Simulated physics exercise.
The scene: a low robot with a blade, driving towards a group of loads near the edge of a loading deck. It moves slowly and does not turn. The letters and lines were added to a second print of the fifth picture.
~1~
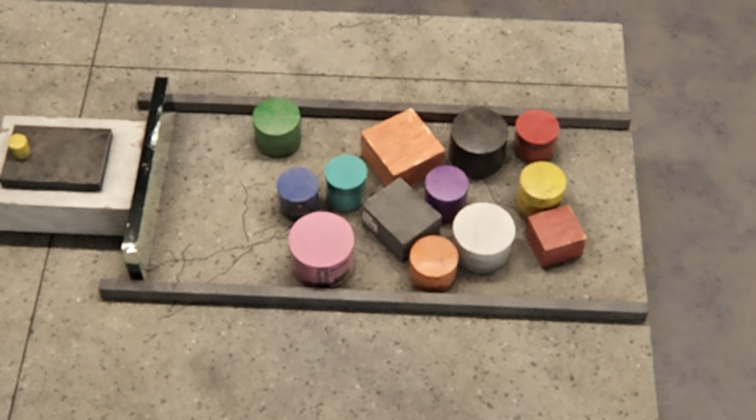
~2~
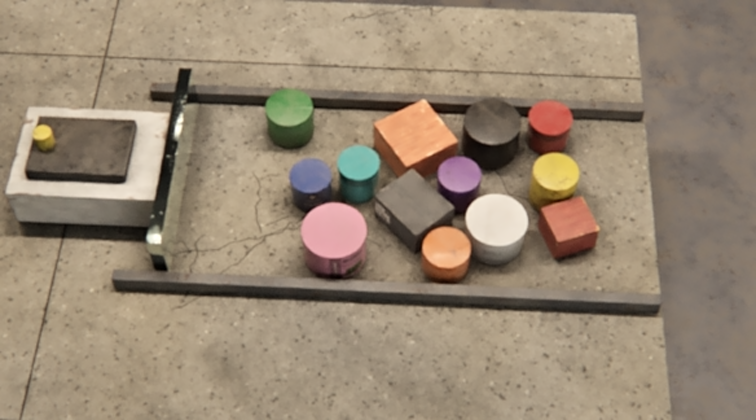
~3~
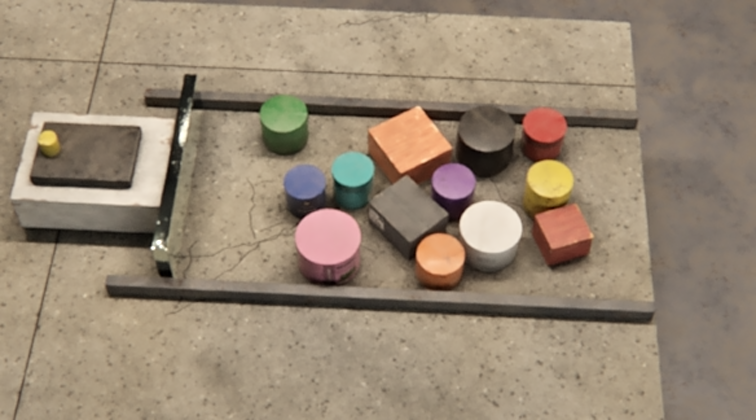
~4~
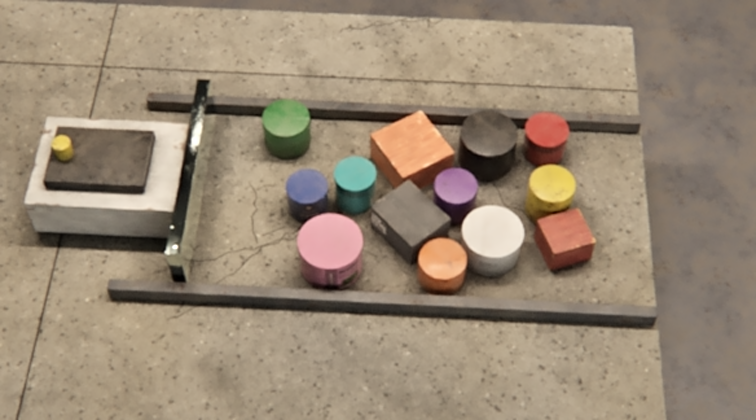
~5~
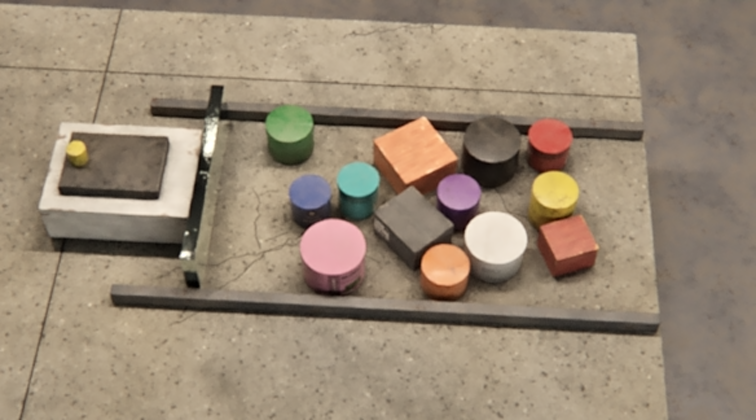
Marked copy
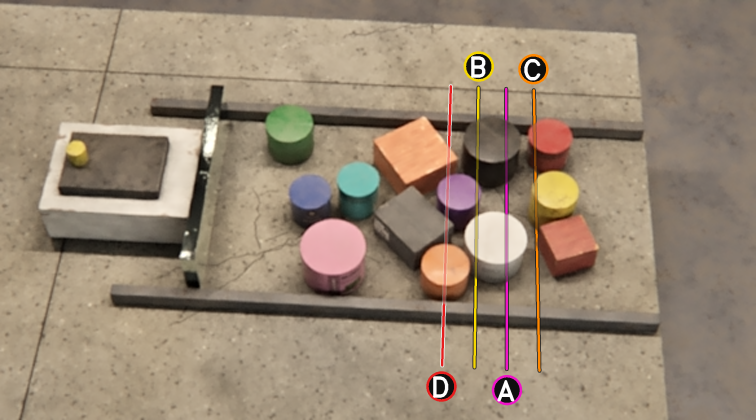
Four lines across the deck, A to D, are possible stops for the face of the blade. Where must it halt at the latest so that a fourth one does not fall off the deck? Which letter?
As far as mark A.
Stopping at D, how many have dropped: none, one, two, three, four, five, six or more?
In all, none.
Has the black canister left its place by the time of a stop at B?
By then, yes.
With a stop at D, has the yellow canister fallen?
By then, no.
On the marked copy, A at (507, 218); B at (477, 216); C at (536, 219); D at (447, 215).
With A. Early on, robot (230, 169); green canister (350, 138); pink pail (345, 259).
Further on, robot (339, 175); red pail (616, 153); red crate (616, 244).
At the end, robot (423, 179); red crate over the edge; red pail over the edge; two fallen.
As for the rest, B is within the limit but short; C drops five; D is within the limit but short.
